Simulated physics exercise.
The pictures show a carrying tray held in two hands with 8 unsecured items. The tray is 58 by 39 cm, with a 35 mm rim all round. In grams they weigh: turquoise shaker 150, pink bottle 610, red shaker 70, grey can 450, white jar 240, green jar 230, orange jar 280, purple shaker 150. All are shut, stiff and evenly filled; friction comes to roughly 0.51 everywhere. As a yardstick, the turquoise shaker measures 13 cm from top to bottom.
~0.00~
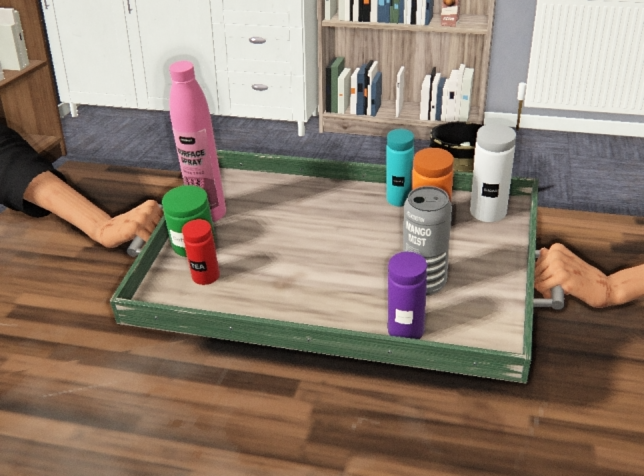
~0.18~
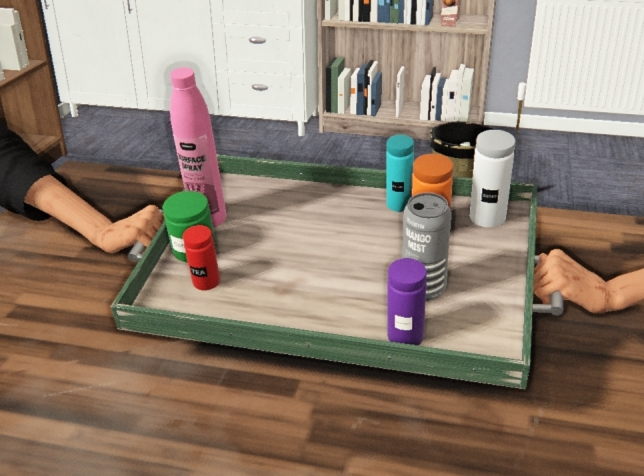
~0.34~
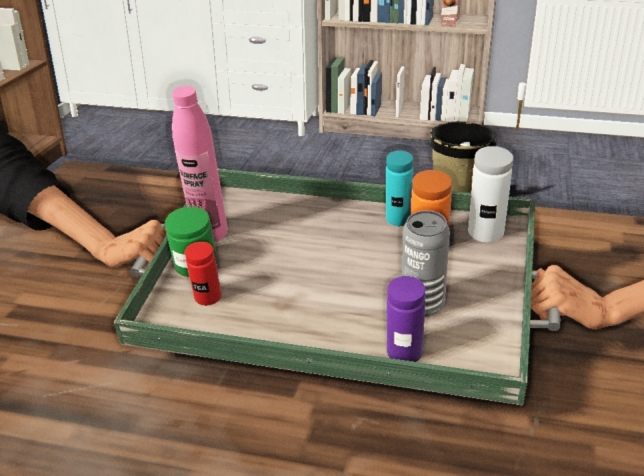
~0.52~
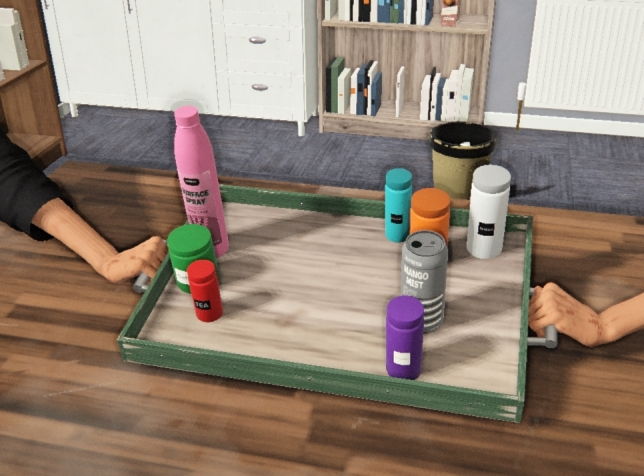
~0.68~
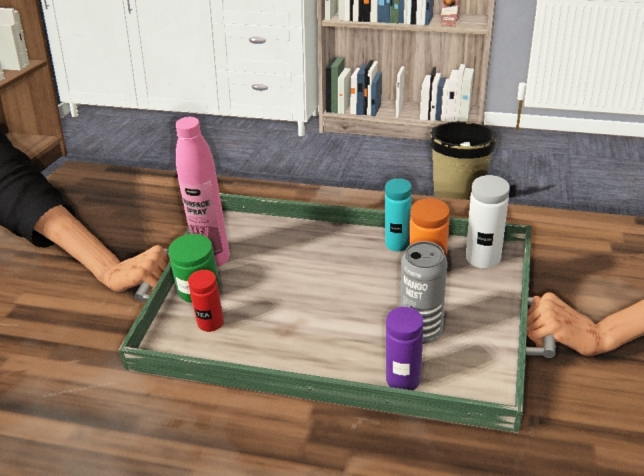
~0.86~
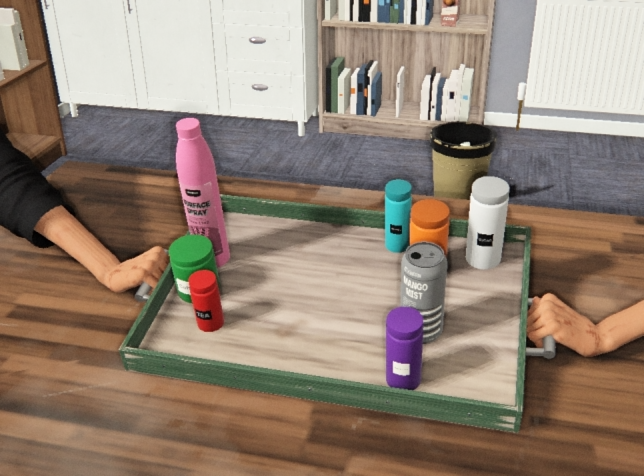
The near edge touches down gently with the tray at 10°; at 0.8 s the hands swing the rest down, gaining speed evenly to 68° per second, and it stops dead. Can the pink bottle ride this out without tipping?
The pink bottle falls over.
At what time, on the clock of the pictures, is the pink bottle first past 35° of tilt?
At about 1.7 s.
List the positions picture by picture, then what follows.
Near edge 9 cm above the table; pink bottle (196, 145); turquoise shaker (400, 168), in the first picture.
Near edge 8 cm above the table; grey can (426, 249); white jar (492, 180), in the second picture.
Near edge 5 cm above the table; green jar (192, 242); orange jar (431, 212), in the third picture.
Near edge 2 cm above the table; purple shaker (405, 340); turquoise shaker (399, 206), in the fourth picture.
Near edge on the table, tray at 10°; red shaker (206, 301); grey can (423, 295), in the fifth picture.
Near edge on the table, tray at 10°; pink bottle (201, 195); white jar (487, 224), in the sixth picture.
After 1.36 s, tray flat on the table; pink bottle tipped 14° from how it sat near (217, 199).
After 1.86 s, tray flat on the table; pink bottle now off the tray.
At rest (3.3 s), off the tray and tipped over, pink bottle; the other 7 in place, give or take 5 cm.
